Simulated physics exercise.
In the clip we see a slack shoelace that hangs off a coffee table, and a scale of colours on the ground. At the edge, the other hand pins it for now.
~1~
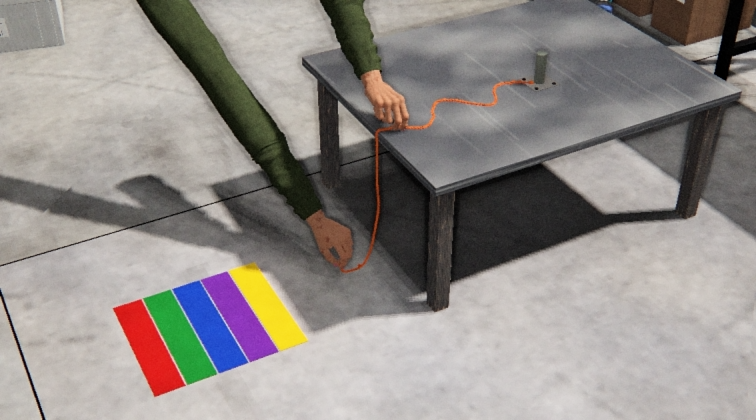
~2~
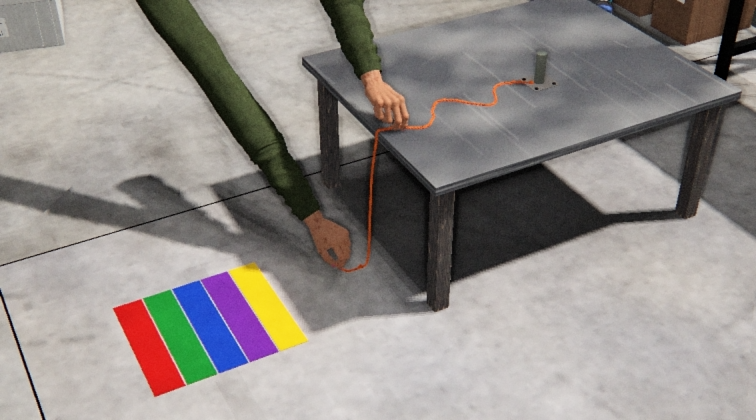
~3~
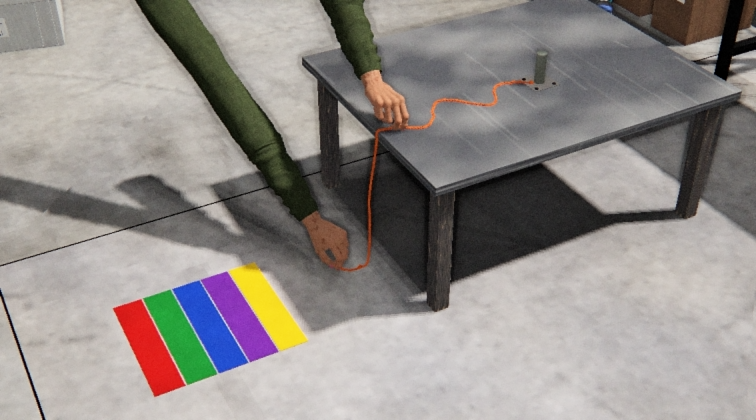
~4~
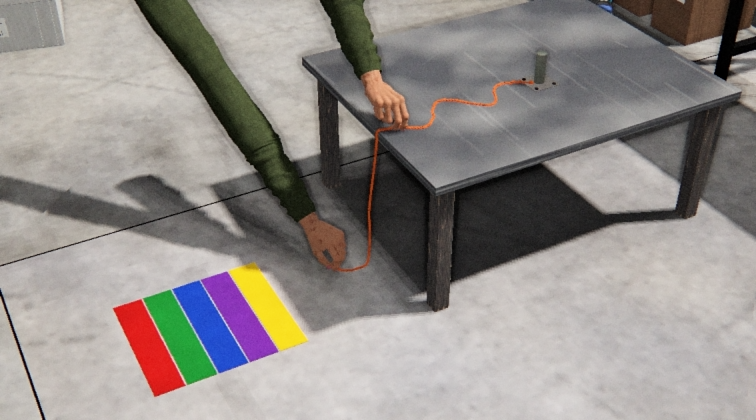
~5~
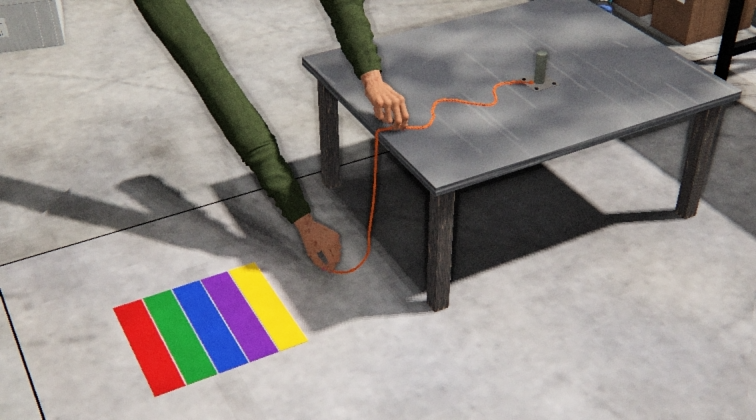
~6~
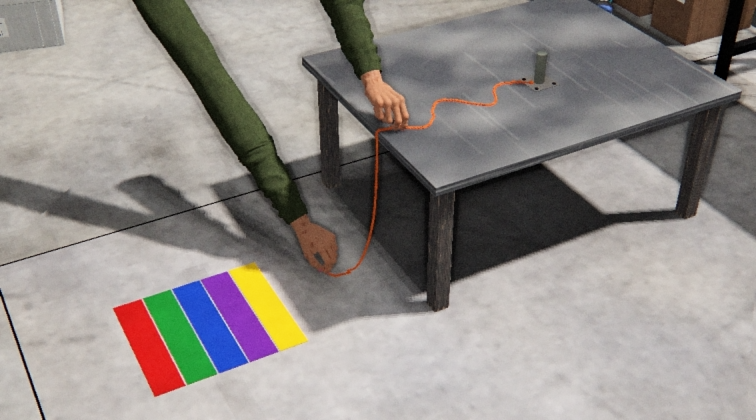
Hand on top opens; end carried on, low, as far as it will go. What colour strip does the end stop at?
Green.
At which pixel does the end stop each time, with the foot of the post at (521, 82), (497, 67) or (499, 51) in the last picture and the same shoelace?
Try 1 about (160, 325), try 2 about (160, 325), try 3 about (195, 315).
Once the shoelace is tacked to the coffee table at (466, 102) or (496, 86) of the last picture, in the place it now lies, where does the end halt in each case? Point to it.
I'd put it around (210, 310) the first time and around (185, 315) the second.
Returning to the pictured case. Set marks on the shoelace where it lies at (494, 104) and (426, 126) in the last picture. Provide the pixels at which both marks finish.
You'll find the first mark at (469, 103) and the second mark at (374, 136).
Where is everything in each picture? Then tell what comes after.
In the first frame, end (339, 265); yellow (285, 331); purple (255, 341); blue (225, 352); green (194, 363); red (162, 374).
In the second frame, end (337, 266); shoelace through (503, 84) (469, 103) (433, 118) (377, 135) (371, 198) (369, 252).
In the third frame, end (335, 266).
In the fourth frame, end (333, 267); shoelace through (503, 84) (469, 103) (433, 118) (377, 135) (370, 198) (369, 251).
In the fifth frame, end (328, 269).
In the sixth frame, end (324, 270); shoelace through (503, 84) (469, 103) (433, 118) (377, 135) (375, 197) (365, 252).
A little later, end near (231, 301); over purple.
Next, end near (197, 313); over blue.
When it is tight, end near (177, 320); over green. It halts on the green strip.
